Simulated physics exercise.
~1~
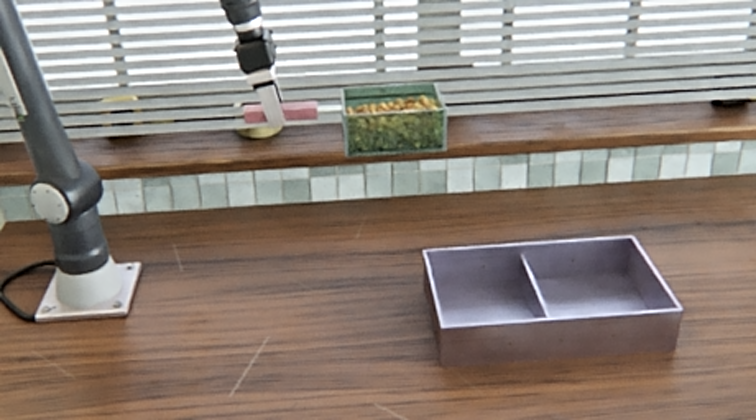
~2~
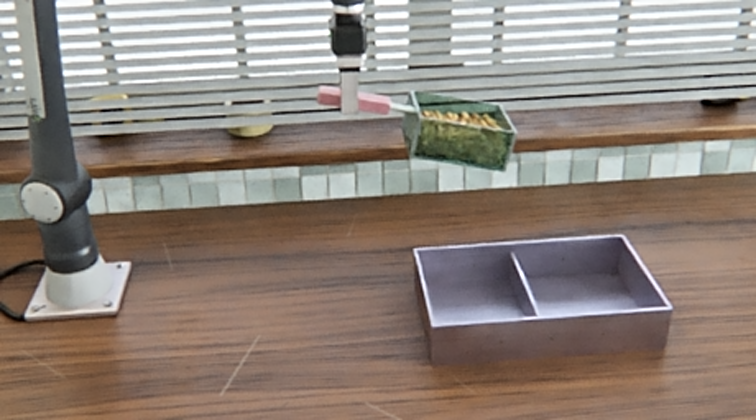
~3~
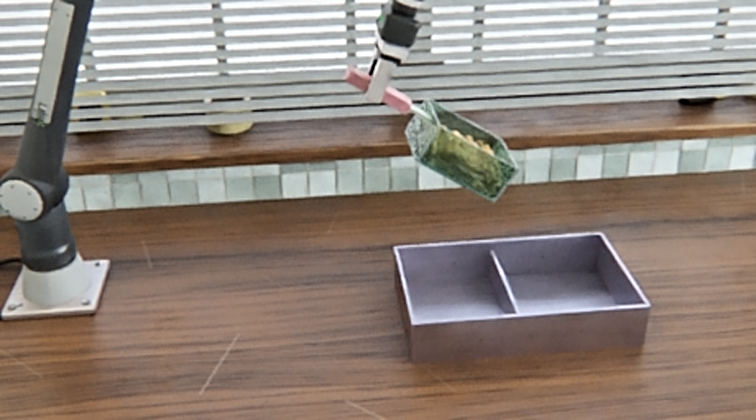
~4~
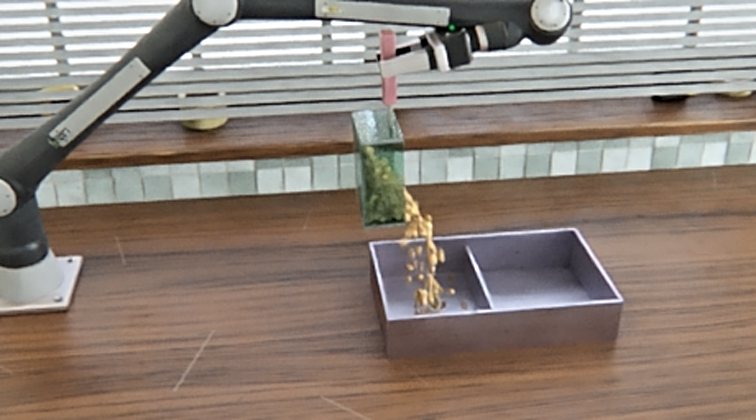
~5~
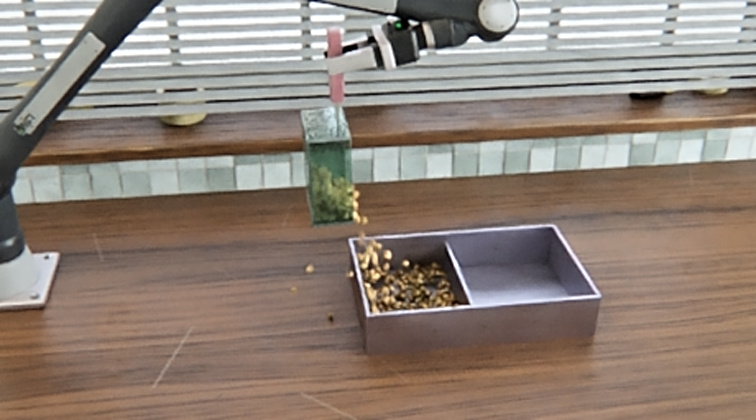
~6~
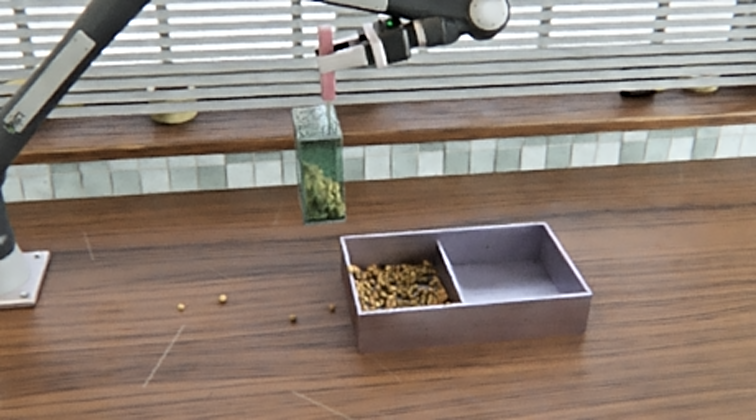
Robot arm tilting a green clear-sided box of dried chickpeas, pouring many into a divided tray's left compartment, some remaining inside.
